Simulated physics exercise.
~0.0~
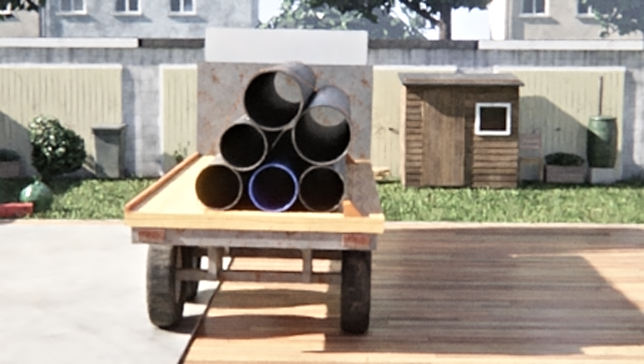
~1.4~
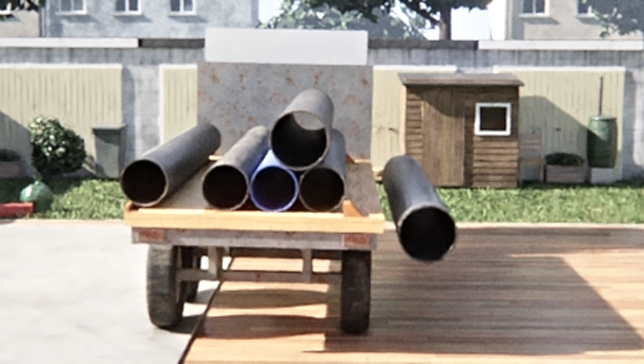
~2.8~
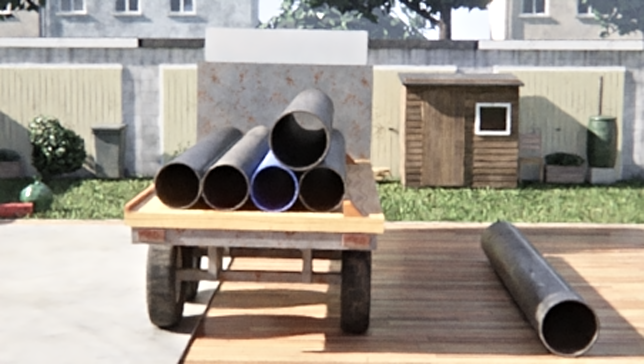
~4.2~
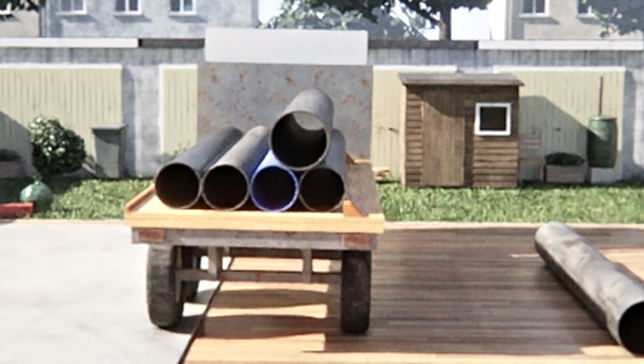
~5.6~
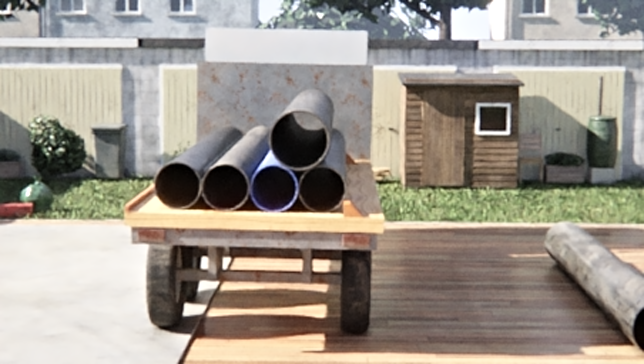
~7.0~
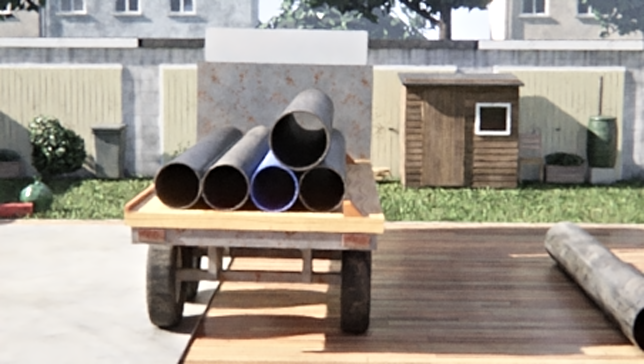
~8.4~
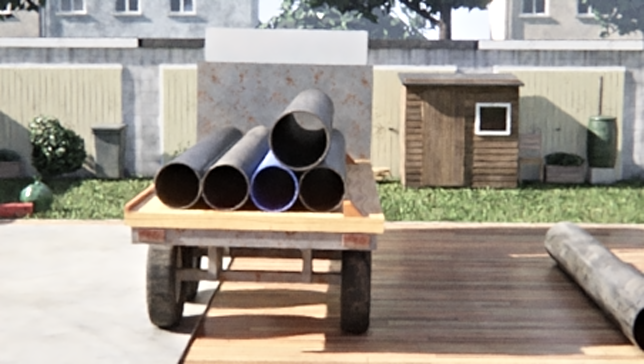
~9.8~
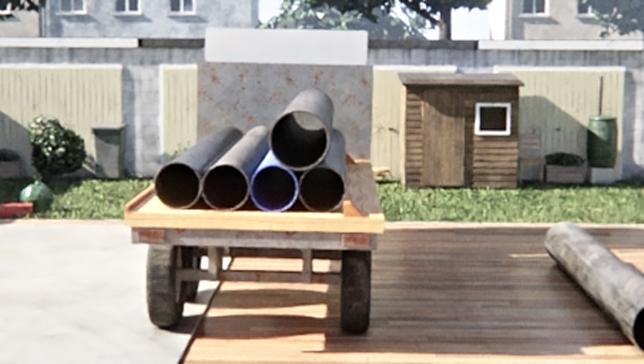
At the start, five black pipes and a blue one are stacked in a pyramid on the back of a flatbed trailer, their open ends facing the viewer. The stack suddenly spreads, with one black pipe shifting to the left side of the bed while another drops off the right edge. The fallen pipe lands on the wooden decking and rolls away to the right, slowing until it rests partly out of view. On the bed, the others settle into a low row with one black pipe on top, and the blue pipe stays aboard.
